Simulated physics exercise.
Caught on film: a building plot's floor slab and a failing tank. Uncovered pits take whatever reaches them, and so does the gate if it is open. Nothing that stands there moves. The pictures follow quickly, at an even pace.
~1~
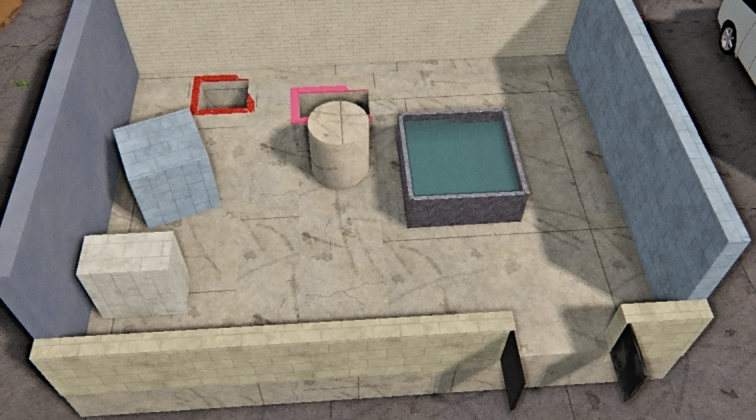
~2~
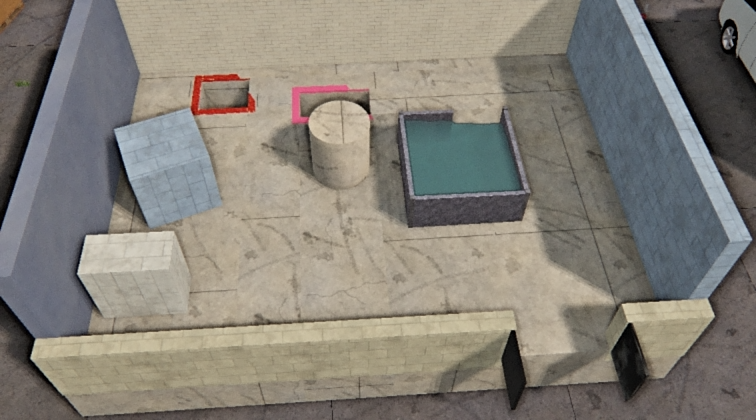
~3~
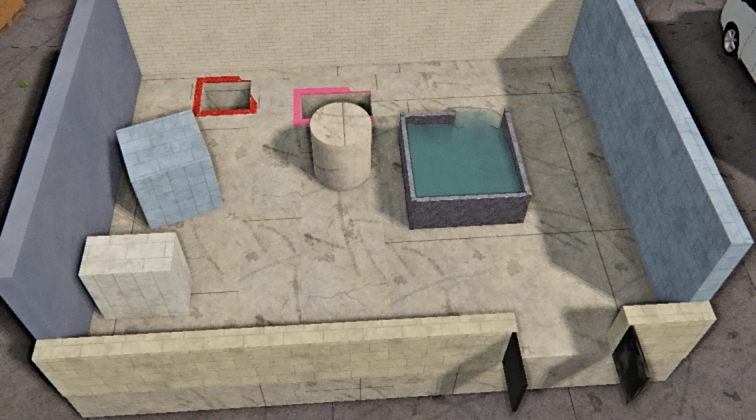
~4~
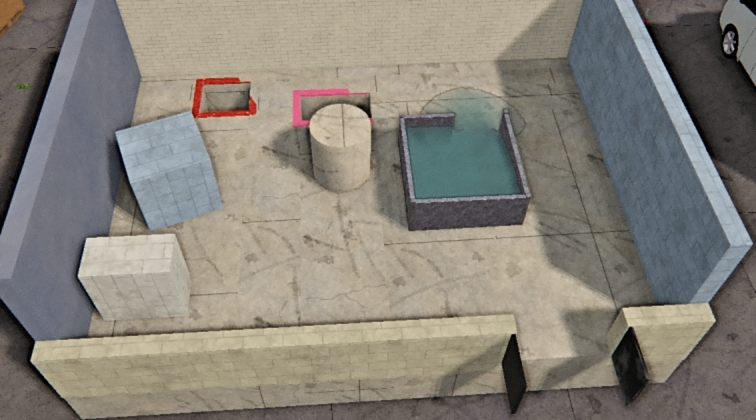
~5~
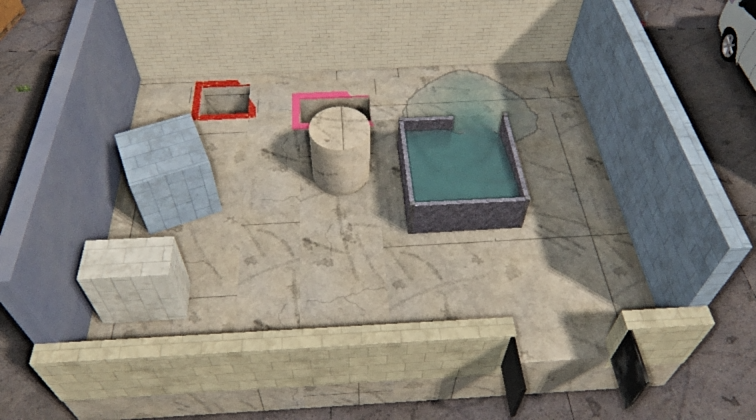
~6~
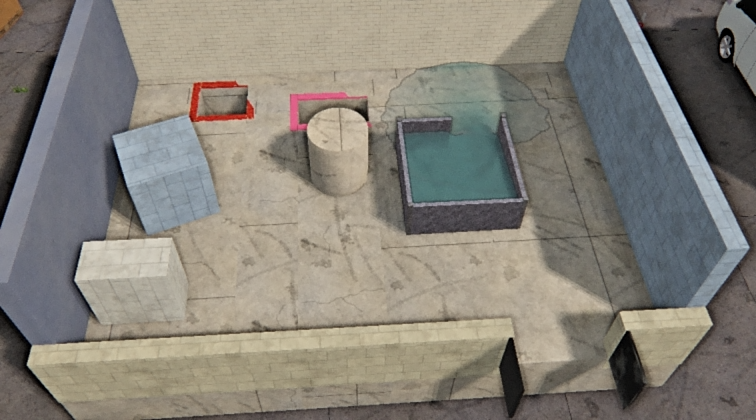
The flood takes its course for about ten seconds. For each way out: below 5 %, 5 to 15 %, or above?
The gate takes between 5 and 15 %; the pink pit takes more than 15 %; the red pit takes between 5 and 15 %.
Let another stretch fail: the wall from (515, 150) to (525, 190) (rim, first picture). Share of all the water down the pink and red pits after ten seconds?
In per cent: Pink 10, red 4.
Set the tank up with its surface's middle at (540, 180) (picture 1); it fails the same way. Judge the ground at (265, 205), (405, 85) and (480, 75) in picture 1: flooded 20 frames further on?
In that order: Not flooded, awash, flooded.
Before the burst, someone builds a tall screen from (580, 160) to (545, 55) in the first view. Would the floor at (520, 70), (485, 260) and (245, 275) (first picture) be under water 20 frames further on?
As listed: Under water, no water, no water.
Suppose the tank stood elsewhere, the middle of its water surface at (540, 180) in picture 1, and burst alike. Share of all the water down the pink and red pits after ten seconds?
Parts in a hundred: Pink 30, red 14.
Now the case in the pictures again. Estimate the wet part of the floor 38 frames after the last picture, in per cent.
Some 40 per cent.
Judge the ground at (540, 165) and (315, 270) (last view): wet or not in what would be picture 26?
In turn: Covered, free of water.
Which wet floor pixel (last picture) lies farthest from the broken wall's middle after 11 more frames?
Near (257, 79).
A moment on, water covers 15 % of the floor; the gate 0 %, the pink pit 0 %, the red pit 0 %.
Next, water covers 20 % of the floor; the gate 0 %, the pink pit 1 %, the red pit 0 %.
Then, water covers 30 % of the floor; the gate 0 %, the pink pit 6 %, the red pit 3 %.
Later, water covers 40 % of the floor; the gate 3 %, the pink pit 13 %, the red pit 7 %.
In the end, water covers 45 % of the floor; the gate 11 %, the pink pit 21 %, the red pit 11 %.
